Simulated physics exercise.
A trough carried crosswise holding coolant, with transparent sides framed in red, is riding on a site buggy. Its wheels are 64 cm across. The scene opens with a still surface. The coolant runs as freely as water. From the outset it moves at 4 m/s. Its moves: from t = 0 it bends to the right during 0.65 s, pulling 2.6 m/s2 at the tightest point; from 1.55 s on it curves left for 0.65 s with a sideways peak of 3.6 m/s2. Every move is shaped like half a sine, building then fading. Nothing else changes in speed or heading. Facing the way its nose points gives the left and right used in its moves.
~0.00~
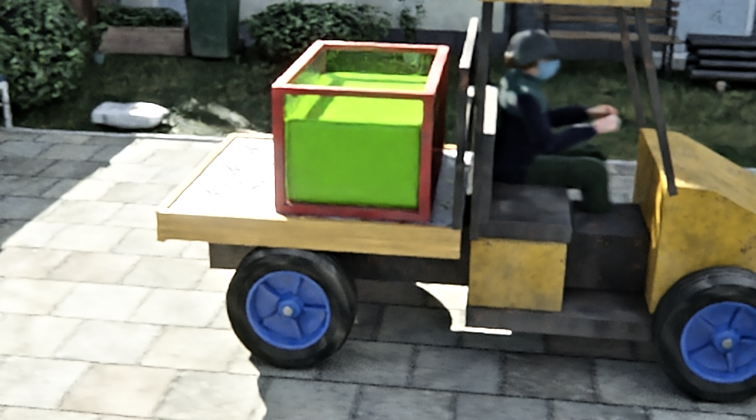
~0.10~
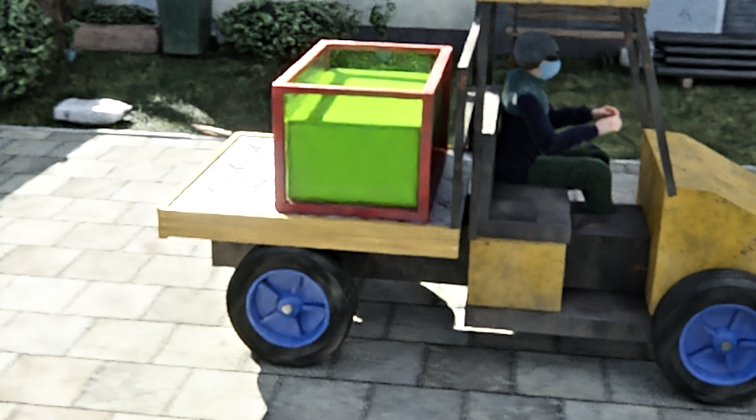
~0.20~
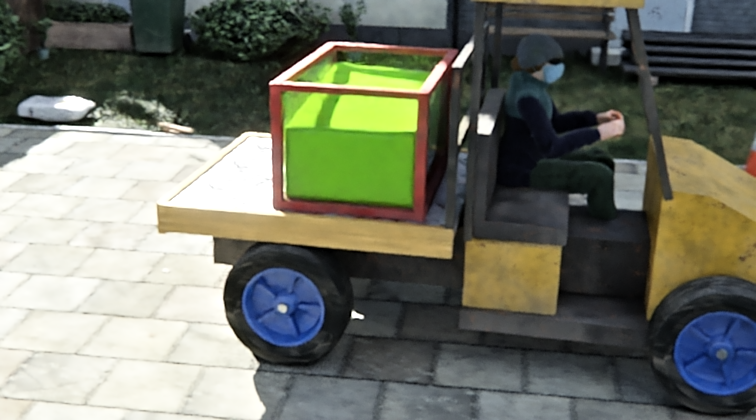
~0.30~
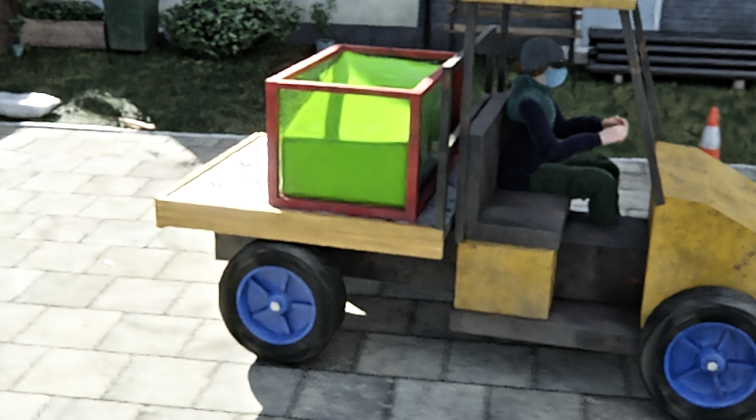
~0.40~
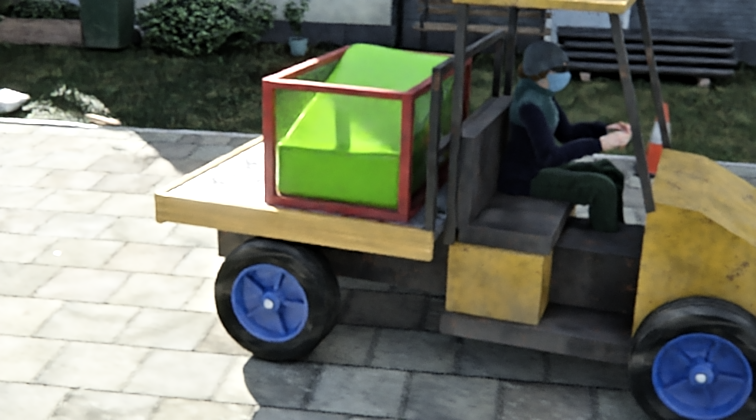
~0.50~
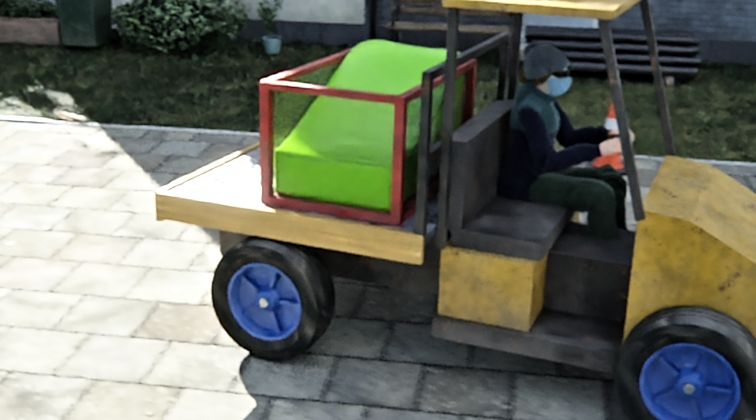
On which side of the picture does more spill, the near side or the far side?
Looks like it heads off from us.
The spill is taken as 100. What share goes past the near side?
30%.
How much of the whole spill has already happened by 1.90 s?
30 %.
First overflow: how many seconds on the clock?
The first spill happens at roughly 0.8 s.
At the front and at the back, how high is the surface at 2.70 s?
Close to 50 cm in front, close to 38 cm behind.
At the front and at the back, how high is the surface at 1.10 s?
Front 50 cm, back 44 cm.
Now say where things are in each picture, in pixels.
The surface is at (408, 120) by the front wall; at (304, 115) by the back wall; it shows no tilt against the walls; the front is on the right, levels are read along the near wall; a wheel hub at (286, 314), in the first picture.
The surface is at (408, 120) by the front wall; at (304, 113) by the back wall; it shows no tilt against the walls, in the second picture.
The surface is at (405, 123) by the front wall; at (303, 125) by the back wall; it climbs 5° towards the far side, in the third picture.
The surface is at (399, 135) by the front wall; at (299, 130) by the back wall; it climbs 12° towards the far side, in the fourth picture.
The surface is at (393, 148) by the front wall; at (297, 141) by the back wall; it climbs 19° towards the far side, in the fifth picture.
The surface is at (387, 158) by the front wall; at (294, 145) by the back wall; it climbs 23° towards the far side; a wheel hub at (260, 305), in the sixth picture.
By 1.10 s the surface is 50 cm up at the front and 44 cm at the back; 2 per cent is out, over the far side.
By 1.90 s the surface is 52 cm up at the front and 40 cm at the back; 3 per cent is out, over the far side and the near side, a little elsewhere.
By 2.70 s the surface is 51 cm up at the front and 38 cm at the back; 5 per cent is out, over the near side and the right end, a little elsewhere.
By 5.18 s 10 per cent is out, over the far side and the near side, a little elsewhere; the far side has passed 5 per cent and the near side 2.
